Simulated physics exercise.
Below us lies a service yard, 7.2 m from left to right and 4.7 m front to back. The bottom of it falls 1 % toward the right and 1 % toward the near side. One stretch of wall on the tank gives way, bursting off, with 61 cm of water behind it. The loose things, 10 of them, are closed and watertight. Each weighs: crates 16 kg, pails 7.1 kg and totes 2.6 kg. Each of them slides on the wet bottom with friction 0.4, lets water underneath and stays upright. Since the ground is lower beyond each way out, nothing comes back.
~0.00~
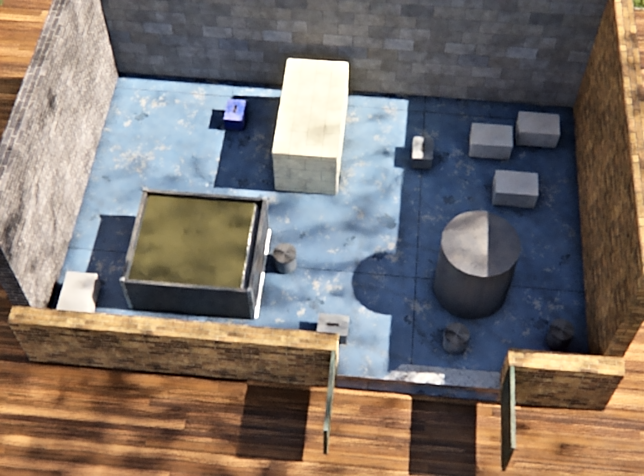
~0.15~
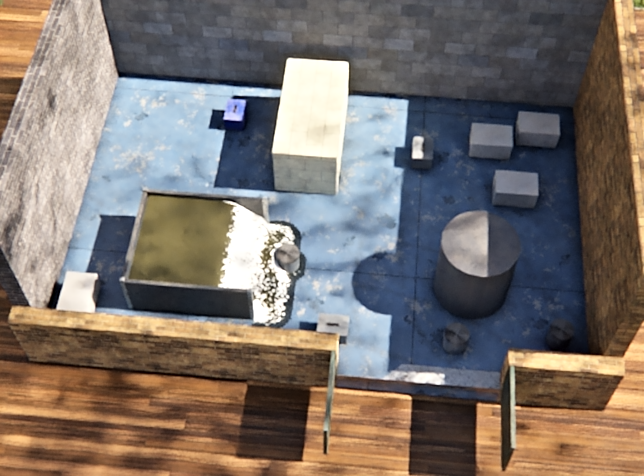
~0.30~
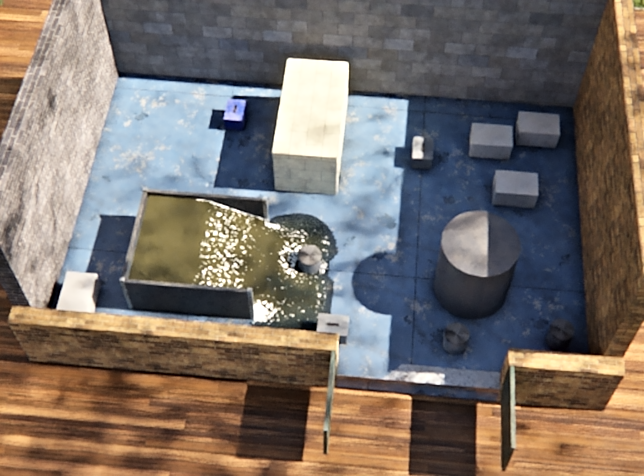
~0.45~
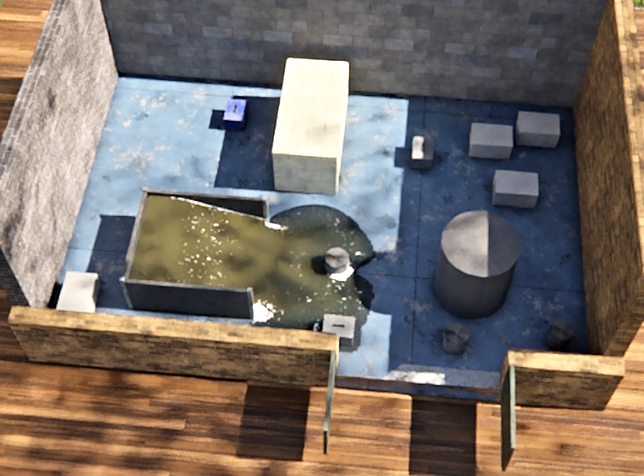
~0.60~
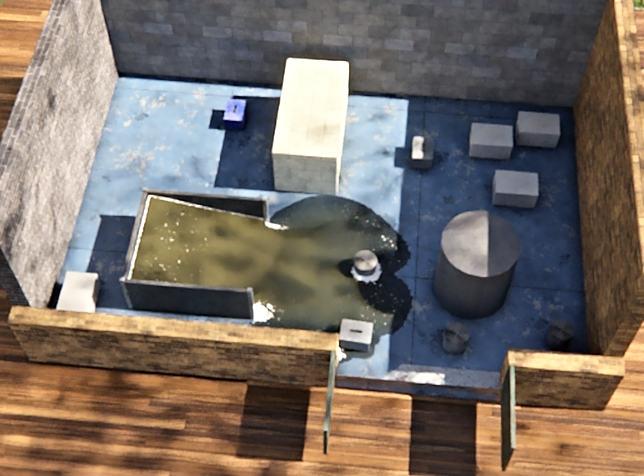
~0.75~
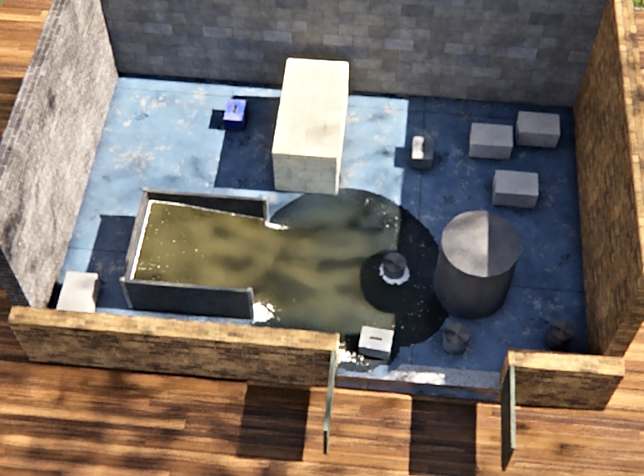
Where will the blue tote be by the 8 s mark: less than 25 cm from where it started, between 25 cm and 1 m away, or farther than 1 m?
The blue tote stays within 25 cm.
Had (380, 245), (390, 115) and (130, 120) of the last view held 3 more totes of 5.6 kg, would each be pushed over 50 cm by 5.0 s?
Listed order gives above the limit, within the limit, within the limit.
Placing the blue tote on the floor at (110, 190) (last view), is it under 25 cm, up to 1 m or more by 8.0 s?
As it turns out, it barely budges.
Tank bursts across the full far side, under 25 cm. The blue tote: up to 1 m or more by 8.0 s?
Under that change, the blue tote covers a big distance.
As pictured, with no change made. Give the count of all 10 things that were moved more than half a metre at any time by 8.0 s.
8.
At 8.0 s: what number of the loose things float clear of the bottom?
At that moment it comes to 1.
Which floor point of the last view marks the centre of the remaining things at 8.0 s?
They're centred close to (379, 178).
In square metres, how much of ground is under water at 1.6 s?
About 14 m2 is covered.
After 1.6 s the blue tote is near (235, 110), 0.0 m from its start, aground; 1 of 10 are out; 1 afloat.
After 3.6 s the blue tote is near (235, 110), 0.0 m from its start, aground; 1 of 10 are out; 6 afloat.
After 5.6 s the blue tote is near (235, 110), 0.0 m from its start, aground; 1 of 10 are out; 2 afloat.
After 8.0 s the blue tote is near (235, 110), 0.0 m from its start, aground; 1 of 10 are out; 1 afloat.
